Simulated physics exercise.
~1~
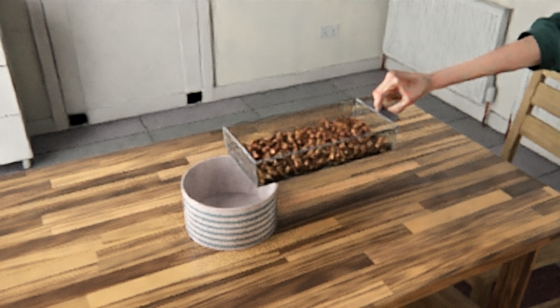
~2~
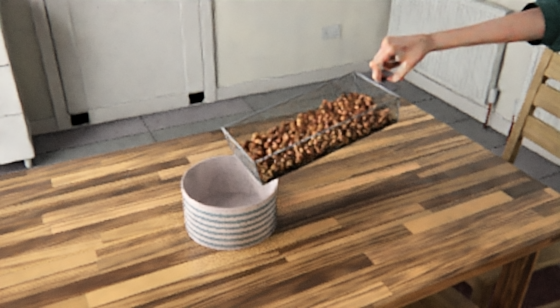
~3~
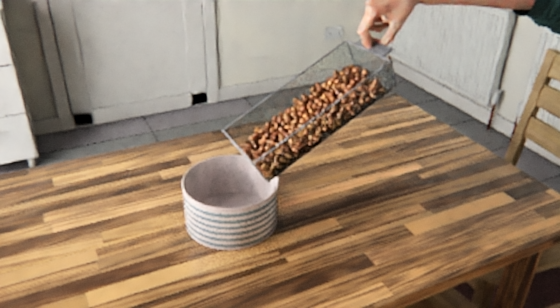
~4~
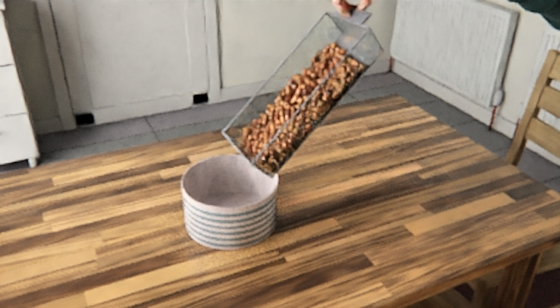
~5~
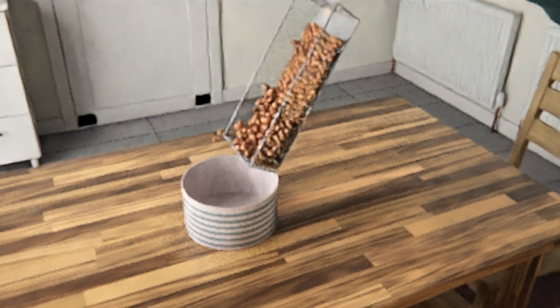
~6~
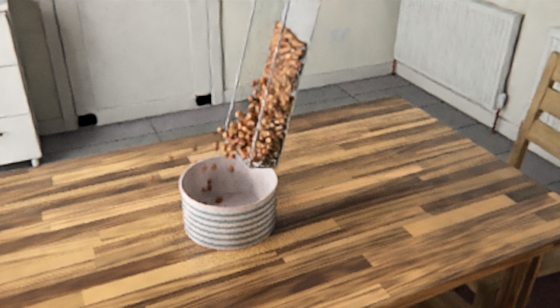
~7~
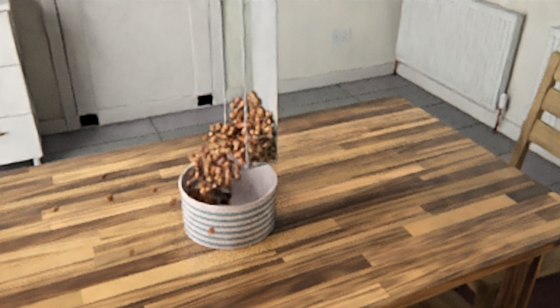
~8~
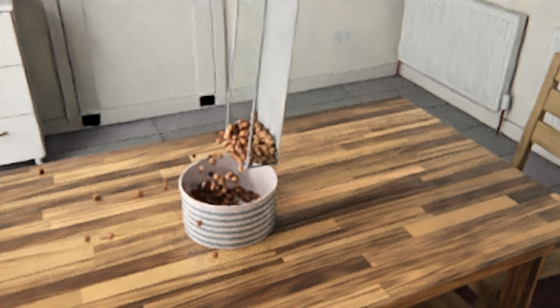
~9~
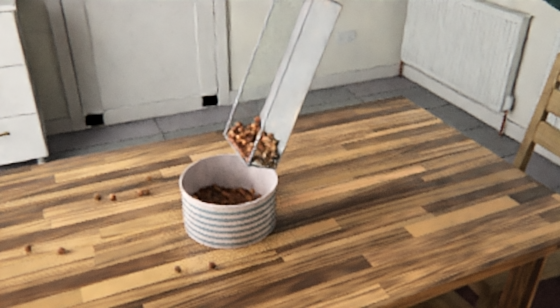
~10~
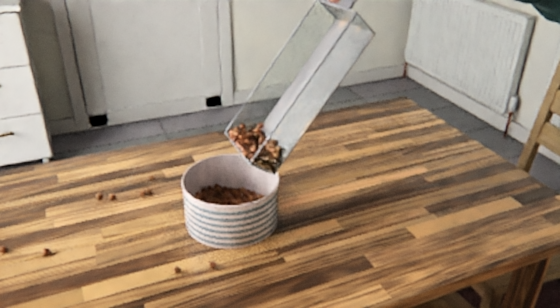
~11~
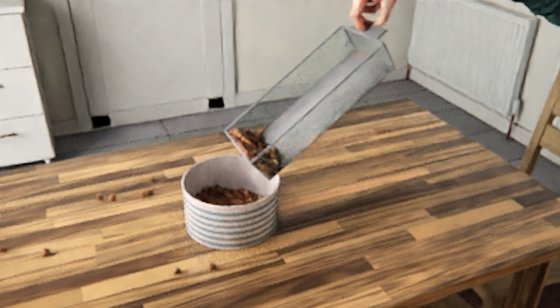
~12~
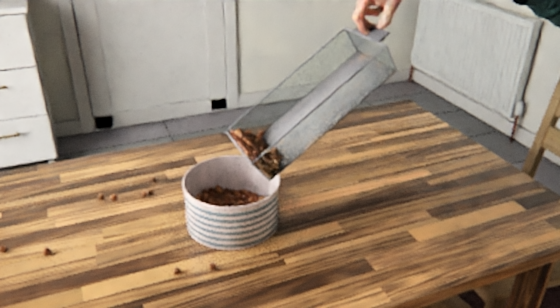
On a wooden table, a hand tipping hazelnuts from a clear tray into a ribbed pot, a few scattering, some staying in the tray.
